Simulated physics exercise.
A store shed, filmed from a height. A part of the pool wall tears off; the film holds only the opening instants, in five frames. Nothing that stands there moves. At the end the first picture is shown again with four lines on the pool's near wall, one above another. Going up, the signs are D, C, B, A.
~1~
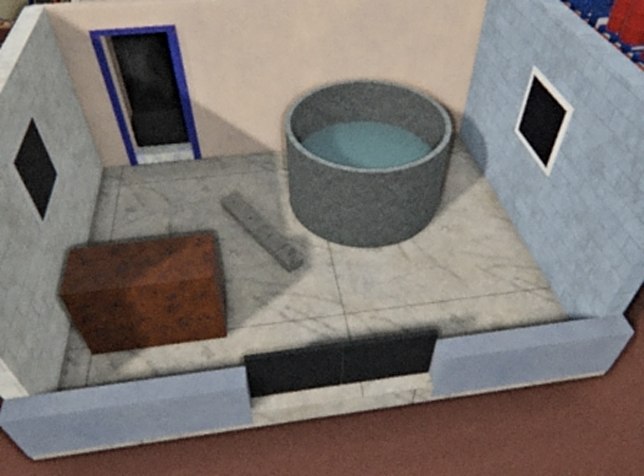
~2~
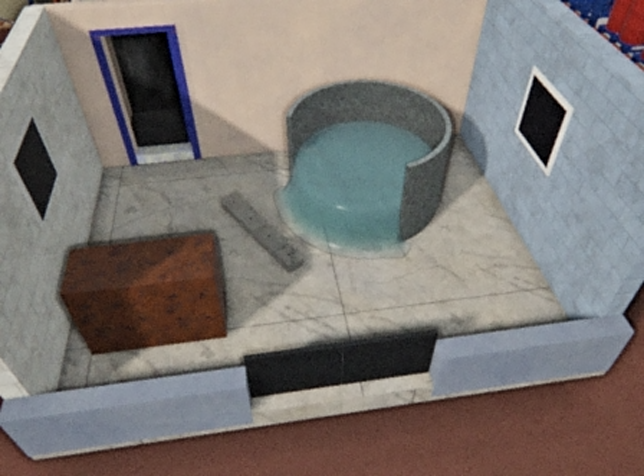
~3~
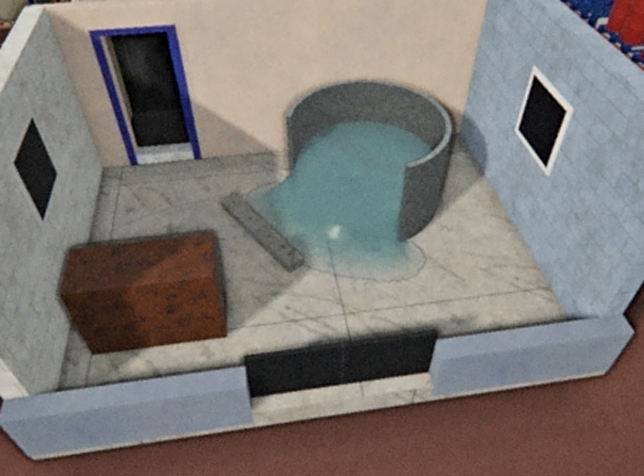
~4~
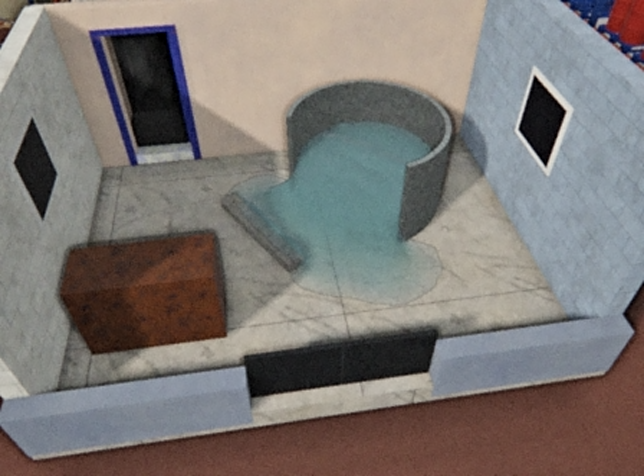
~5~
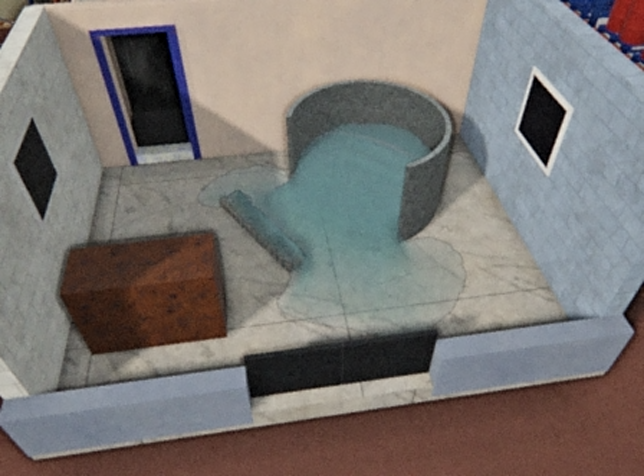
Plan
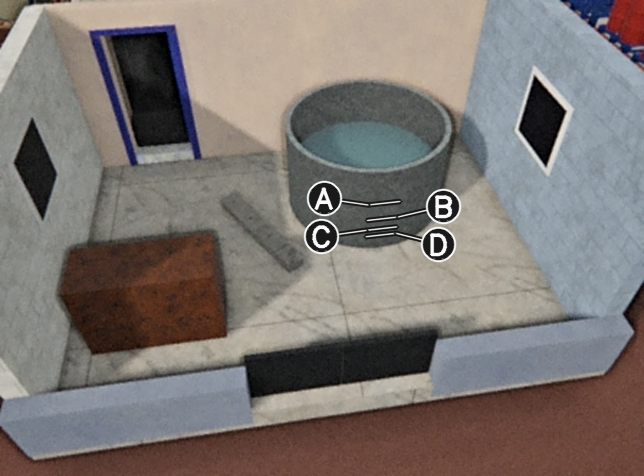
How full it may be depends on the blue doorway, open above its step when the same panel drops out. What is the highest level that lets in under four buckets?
A is the one.
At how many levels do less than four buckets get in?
All of the four.
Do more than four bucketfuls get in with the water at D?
No, not at all.
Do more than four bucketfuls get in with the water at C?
No, not at all.
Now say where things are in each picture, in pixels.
The first picture shows water in the pool at rest, its middle at (365, 160); foot of the blue doorway at (167, 162); shut gate at (342, 350).
The second picture shows front seen at (405, 246), 3 % of the ground wet.
The third picture shows front seen at (418, 259), 8 % of the ground wet.
The fourth picture shows front seen at (241, 186), 13 % of the ground wet.
The fifth picture shows front seen at (209, 189), 22 % of the ground wet.
On the marked copy, A at (384, 203); B at (382, 218); C at (381, 228); D at (380, 235); from the bottom up D, C, B, A.
With A, a bucket or two gets in.
With B, nothing gets over.
With C, nothing gets over.
With D, nothing gets over.
